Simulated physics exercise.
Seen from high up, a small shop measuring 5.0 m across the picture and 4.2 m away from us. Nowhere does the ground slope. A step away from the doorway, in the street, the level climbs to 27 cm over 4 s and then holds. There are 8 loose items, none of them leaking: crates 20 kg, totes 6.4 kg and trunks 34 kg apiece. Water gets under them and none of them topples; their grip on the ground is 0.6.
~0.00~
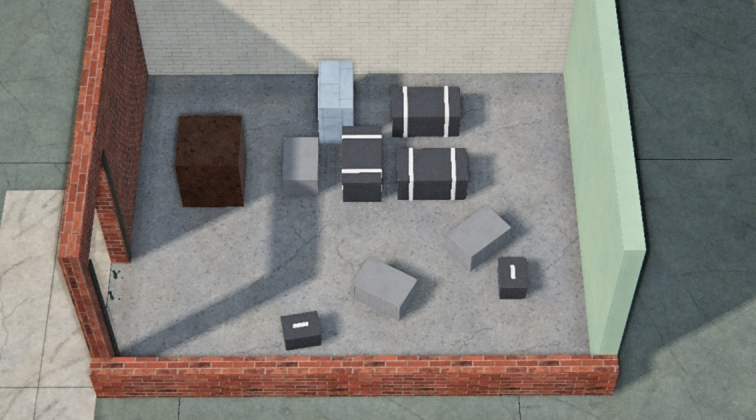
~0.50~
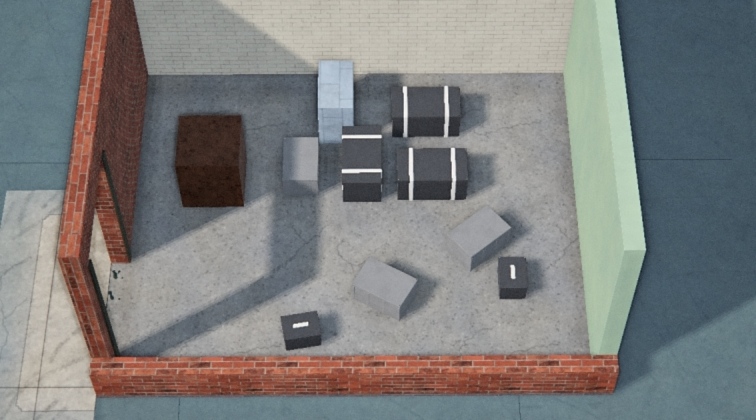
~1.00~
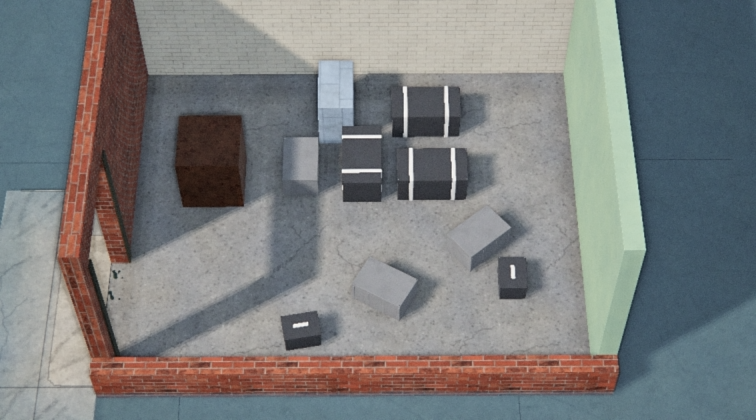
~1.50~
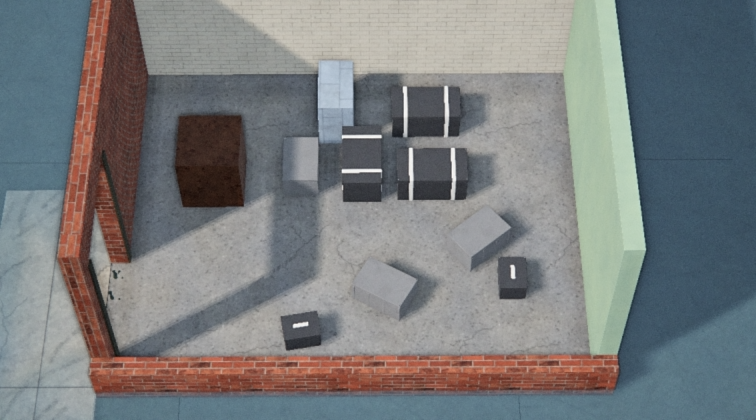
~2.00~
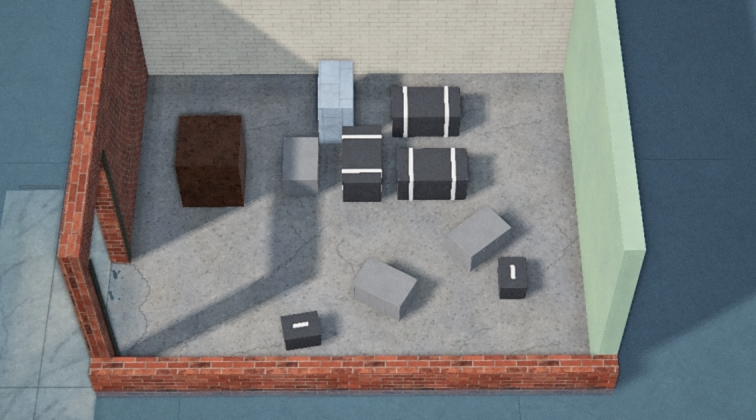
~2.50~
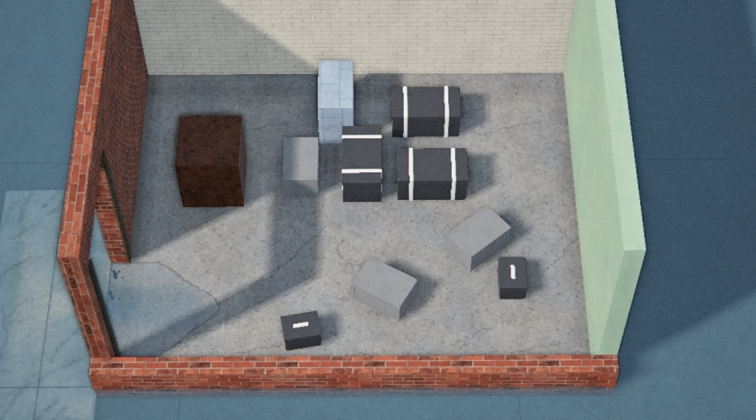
To begin with, boxes and striped black trunks sit on the dry grey floor of a small brick-walled room, while the ground outside darkens to a wet blue. Then a thin sheet of water enters at the doorway on the left and spreads a little way inward, and none of the objects move.
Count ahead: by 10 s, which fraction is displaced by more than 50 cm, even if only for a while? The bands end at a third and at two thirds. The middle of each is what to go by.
The fraction is neither low nor high.
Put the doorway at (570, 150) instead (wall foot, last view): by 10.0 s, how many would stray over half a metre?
Result: 5.
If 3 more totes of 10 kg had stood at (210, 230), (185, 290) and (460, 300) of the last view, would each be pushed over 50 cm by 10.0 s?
First stays within it, second exceeds it, third exceeds it.
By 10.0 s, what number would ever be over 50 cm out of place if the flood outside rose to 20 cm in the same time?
Count under that change: 2.
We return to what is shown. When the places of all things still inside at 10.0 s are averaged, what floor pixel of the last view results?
I'd put it close to (457, 169) in the last view.
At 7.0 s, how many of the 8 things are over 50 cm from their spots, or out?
2.
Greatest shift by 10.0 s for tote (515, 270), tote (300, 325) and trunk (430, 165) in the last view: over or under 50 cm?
Result, in turn: Exceeded / exceeded / stayed within.
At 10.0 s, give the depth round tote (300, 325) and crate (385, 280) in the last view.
Around 16 cm and 14 cm.
After 3.5 s 0 of 8 are over 50 cm from their spots; 0 afloat.
After 4.5 s 0 of 8 are over 50 cm from their spots; 0 afloat.
After 7.0 s 2 of 8 are over 50 cm from their spots; 4 afloat.
After 10.0 s 4 of 8 are over 50 cm from their spots, and 4 have been at some point; 4 afloat.
